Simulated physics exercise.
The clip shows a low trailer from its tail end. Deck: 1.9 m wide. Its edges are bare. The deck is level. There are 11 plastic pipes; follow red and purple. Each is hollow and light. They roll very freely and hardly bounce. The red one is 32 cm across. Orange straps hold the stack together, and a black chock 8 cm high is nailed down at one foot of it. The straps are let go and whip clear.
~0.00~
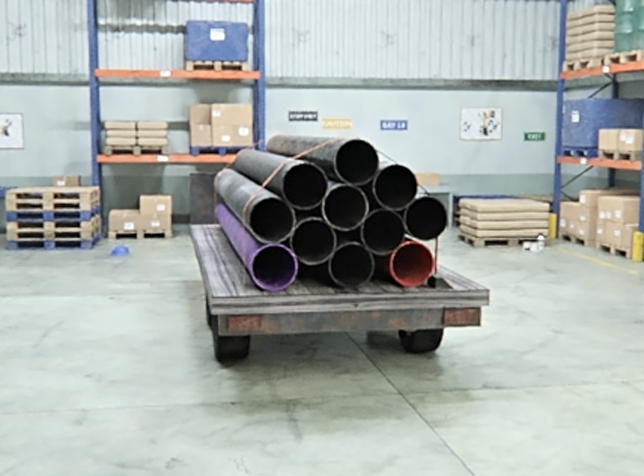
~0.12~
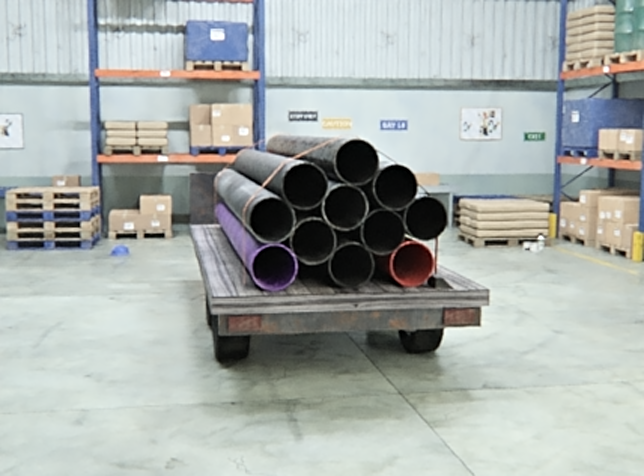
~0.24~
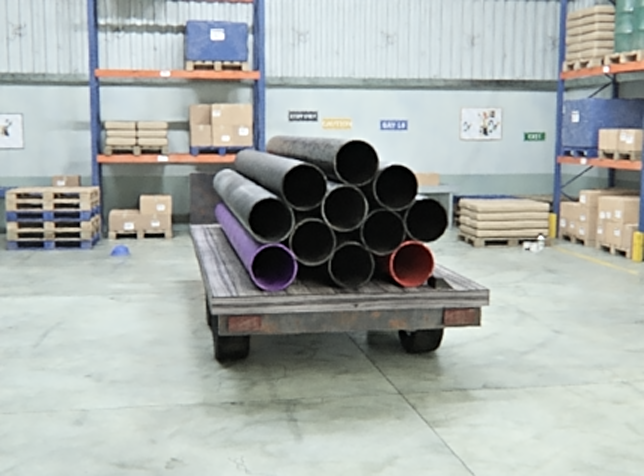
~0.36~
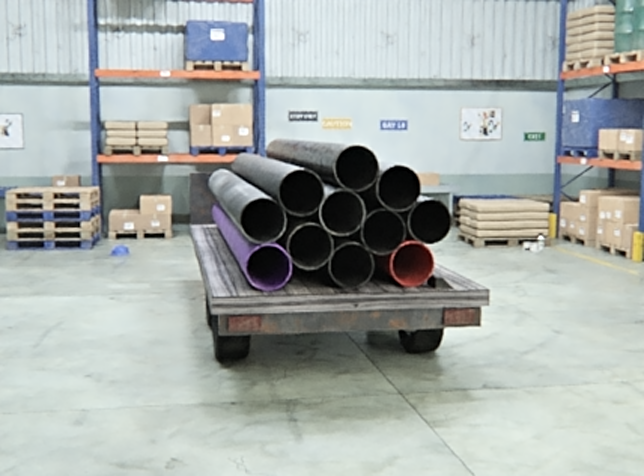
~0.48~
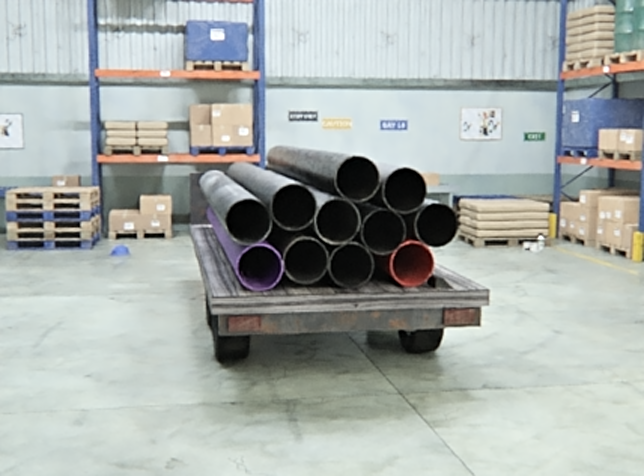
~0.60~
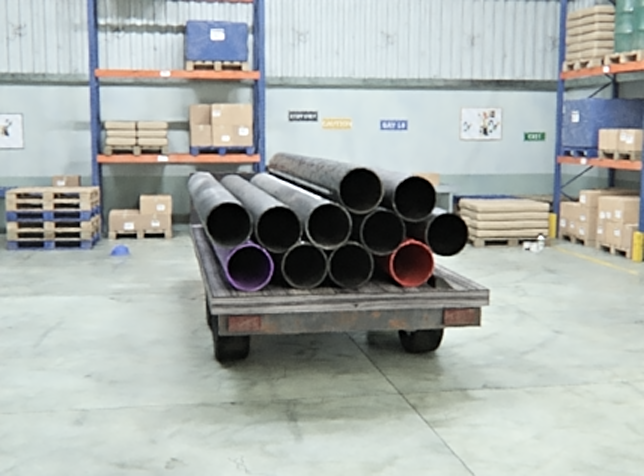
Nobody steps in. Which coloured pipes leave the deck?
The red pipe remains on the deck, the purple falls off.
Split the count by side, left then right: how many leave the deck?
Left 5, right 2.
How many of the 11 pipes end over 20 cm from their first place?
10 of them.
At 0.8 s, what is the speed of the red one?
About 0.0 m/s.
By 0.8 s, red is on the deck, 50 cm from the right edge; purple is on the deck, 15 cm from the left edge, rolling left; 1 of 11 is off.
By 1.1 s, purple is on the deck, 5 cm from the left edge, rolling left; as before, red; 2 of 11 are off.
By 1.3 s, purple is dropping off the left side; as before, red; 3 of 11 are off.
Finally (5.2 s), red is on the deck, 50 cm from the right edge; purple is on the ground to the left; 7 of 11 are off.
